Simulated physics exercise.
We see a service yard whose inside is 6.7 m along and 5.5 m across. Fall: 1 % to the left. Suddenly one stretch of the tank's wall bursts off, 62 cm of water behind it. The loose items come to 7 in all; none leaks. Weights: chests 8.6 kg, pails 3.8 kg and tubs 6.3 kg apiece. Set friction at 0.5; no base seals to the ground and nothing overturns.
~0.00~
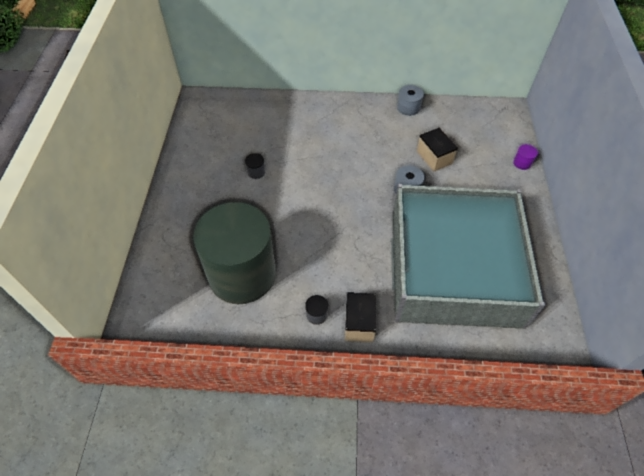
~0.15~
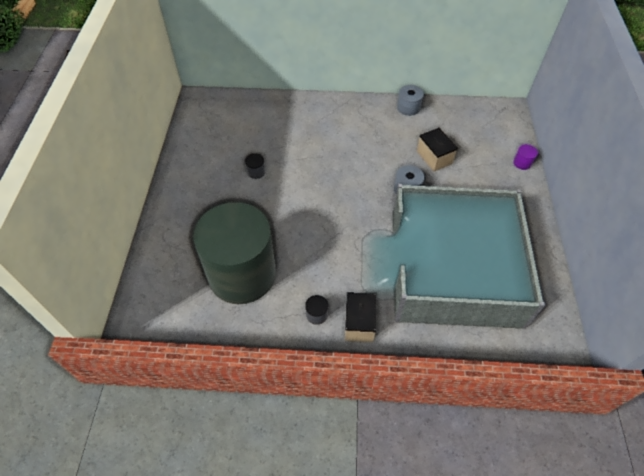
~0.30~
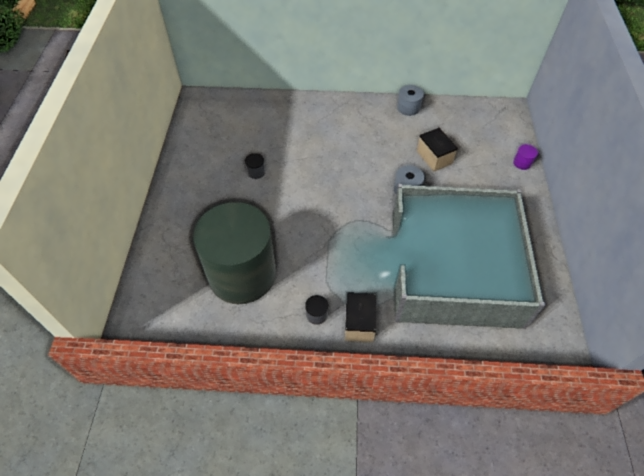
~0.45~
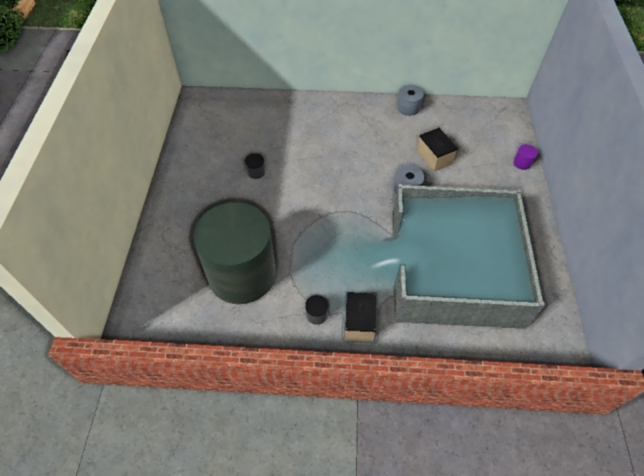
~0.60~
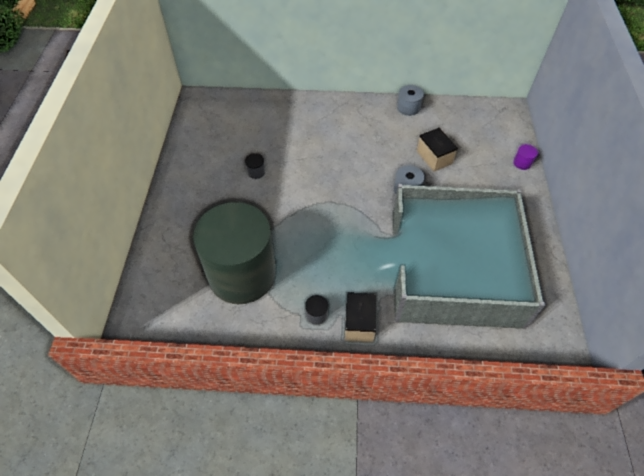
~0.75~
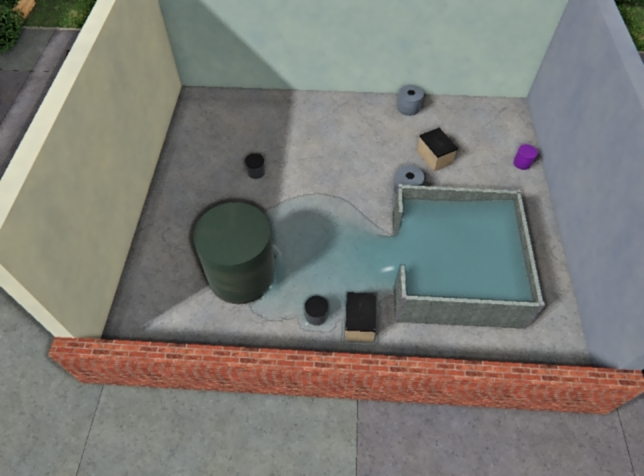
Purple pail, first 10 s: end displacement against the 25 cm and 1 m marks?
Between the marks.
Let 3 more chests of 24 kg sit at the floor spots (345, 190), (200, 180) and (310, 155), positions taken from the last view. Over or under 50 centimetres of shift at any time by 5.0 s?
Result, in listed order: Not exceeded / exceeded / not exceeded.
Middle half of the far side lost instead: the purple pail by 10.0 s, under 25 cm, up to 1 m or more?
Afterwards the purple pail is carried a long way.
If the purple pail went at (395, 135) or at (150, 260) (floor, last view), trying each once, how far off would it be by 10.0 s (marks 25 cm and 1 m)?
I'd say it drifts a short distance on the first try and it lands far off on the second.
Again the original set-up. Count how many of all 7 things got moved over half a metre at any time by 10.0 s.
4 in all.
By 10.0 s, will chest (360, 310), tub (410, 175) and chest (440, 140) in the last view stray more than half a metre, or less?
Results in listed order: Falls short / falls short / falls short.
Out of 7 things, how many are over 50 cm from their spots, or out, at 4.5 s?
By that point, 2.
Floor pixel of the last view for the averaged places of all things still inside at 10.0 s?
(454, 213).
After 2.0 s the purple pail is near (528, 151), 0.0 m from its start, aground; 1 afloat.
After 4.5 s the purple pail is near (528, 151), 0.0 m from its start, aground; 1 afloat.
After 7.0 s the purple pail is near (528, 151), 0.0 m from its start, aground; 1 afloat.
After 10.0 s the purple pail is near (531, 179), 0.6 m from its start, aground; 1 afloat.
